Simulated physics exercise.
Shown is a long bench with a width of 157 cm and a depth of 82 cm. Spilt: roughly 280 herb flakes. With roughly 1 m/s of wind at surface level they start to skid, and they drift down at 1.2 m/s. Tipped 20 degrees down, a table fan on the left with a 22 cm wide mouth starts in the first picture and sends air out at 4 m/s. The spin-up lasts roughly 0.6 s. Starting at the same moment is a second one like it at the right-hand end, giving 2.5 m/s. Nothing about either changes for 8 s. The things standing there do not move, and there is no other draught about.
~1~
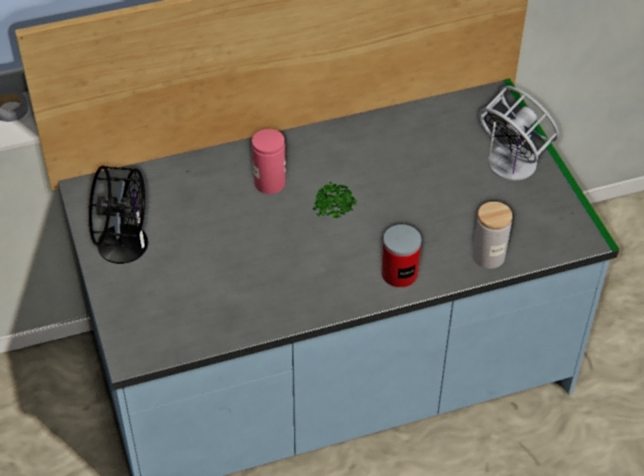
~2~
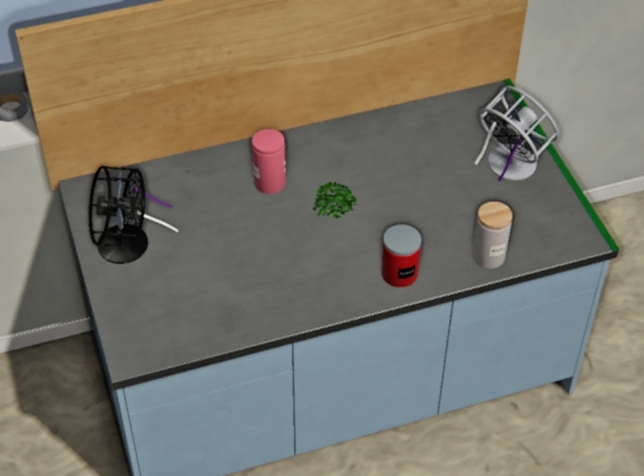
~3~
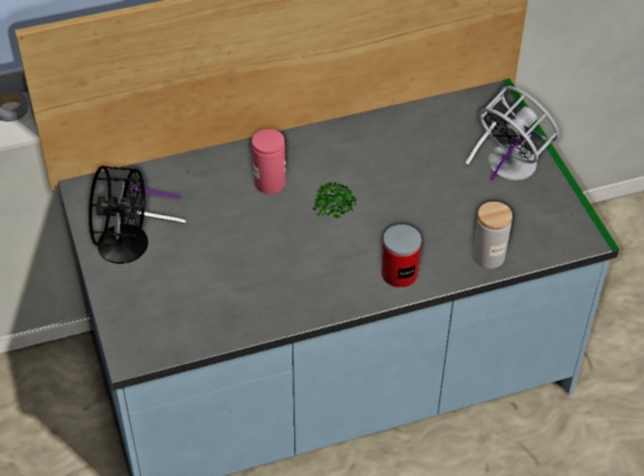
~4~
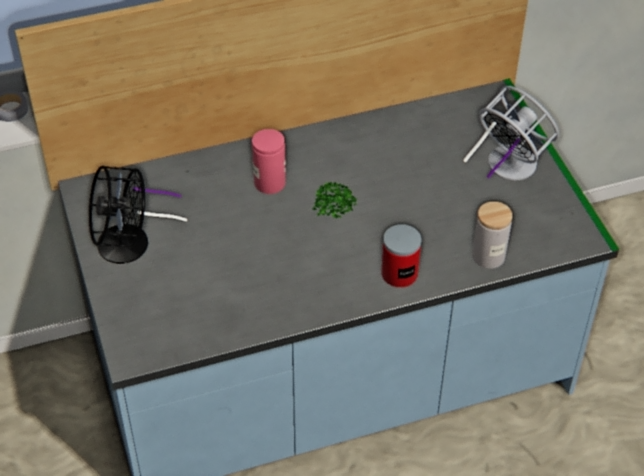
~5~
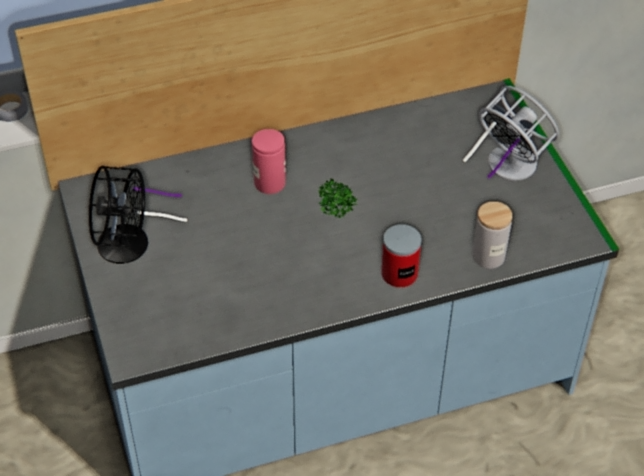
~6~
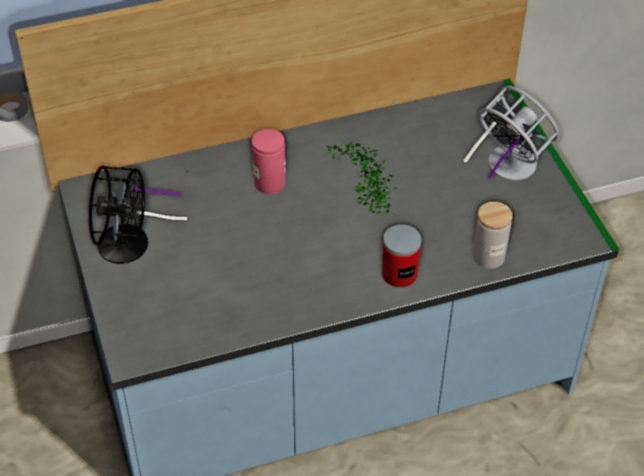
Grey-topped bench with fans at both ends and three jars, ribbons fluttering out before green herb flakes skid and spread rightward.
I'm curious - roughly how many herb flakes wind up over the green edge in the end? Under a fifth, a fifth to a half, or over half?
Roughly over half.
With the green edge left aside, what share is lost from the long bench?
I would say close to 4 %.
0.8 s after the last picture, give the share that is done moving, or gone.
That works out to some 40 %.
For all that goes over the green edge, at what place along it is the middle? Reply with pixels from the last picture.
The middle of the crossings lies near (517, 90) in the last picture.
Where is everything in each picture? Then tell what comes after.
The middle of the herb flakes is near (334, 200), none has stirred yet, the mouth of the table fan is at (116, 207) and that of the second one at (519, 125), in the first frame.
The middle of the herb flakes is near (334, 199), none has stirred yet and the green edge is centred on (561, 159), in the second frame.
The middle of the herb flakes is near (334, 199), none has stirred yet, the top of a jar is at (268, 140) and the top of a jar is at (402, 238), in the third frame.
The middle of the herb flakes is near (334, 199) and none has stirred yet, in the fourth frame.
The middle of the herb flakes is near (336, 198), the farthest in sight from the table fan is at (355, 200) and about 10 % have left their places, in the fifth frame.
The middle of the herb flakes is near (370, 177), the farthest in sight from the table fan is at (384, 162) and all have left their places, in the sixth frame.
Then, 0.8 s after the last picture, 44 % are over the green edge; the middle of those left on the top is near (447, 101); 40 % are gone or lie where they will stay.
Then, 1.8 s after the last picture, 91 % are over the green edge; 92 % are gone or lie where they will stay.
Then, 3.6 s after the last picture, 93 % are over the green edge; 97 % are gone or lie where they will stay.
Then, 7.2 s after the last picture, at the end, 95 % are over the green edge.
